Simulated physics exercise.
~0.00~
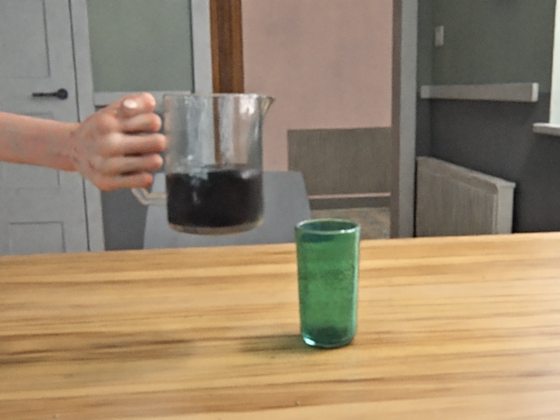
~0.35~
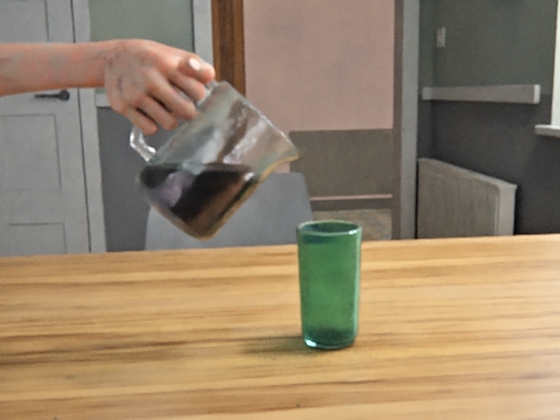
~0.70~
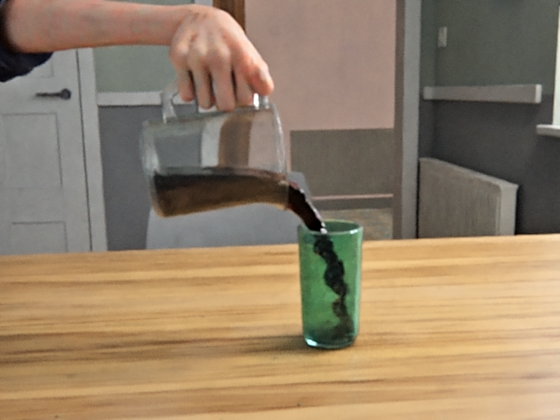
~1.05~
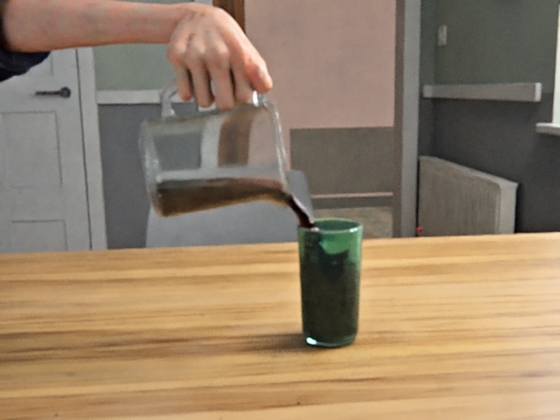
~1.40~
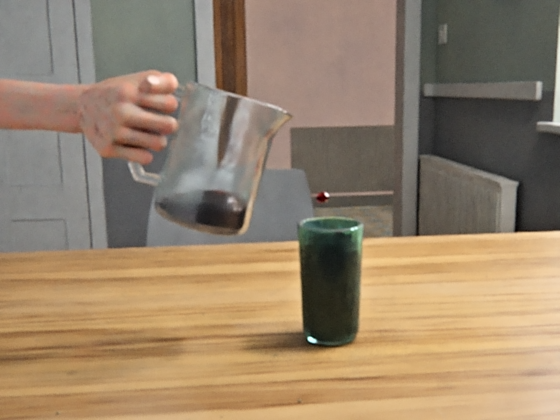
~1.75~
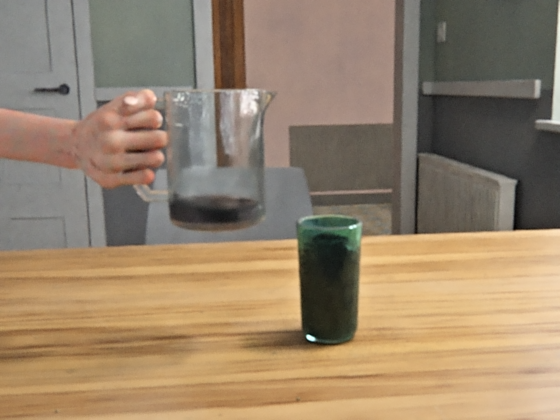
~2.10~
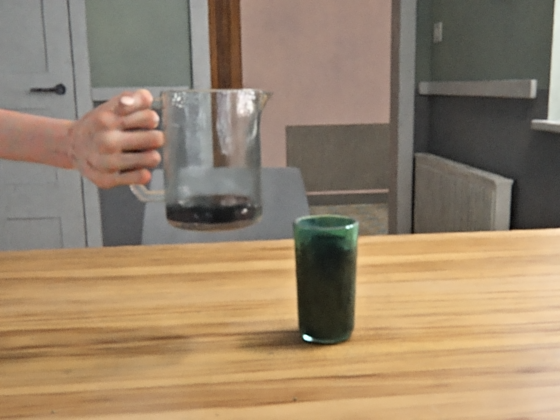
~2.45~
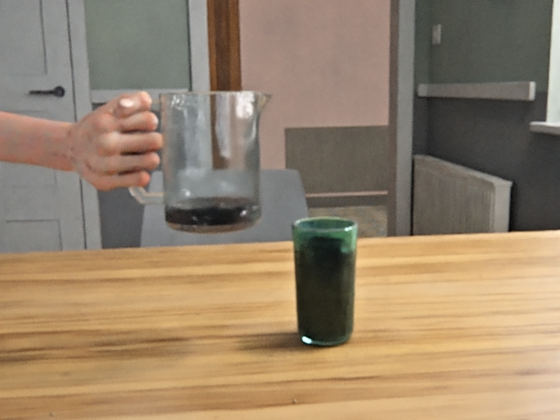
A hand on the left holds a clear glass jug of dark liquid above a pale wooden table, seen from the side by a slightly swaying camera. A slim green glass stands empty on the table, with a grey door, a pinkish panel and a white radiator behind. The hand tips the jug steeply to the right, and a dark stream runs into the glass, filling it most of the way. The hand then turns the jug back upright, holding it level at the left with a little liquid left, beside the darkened glass.
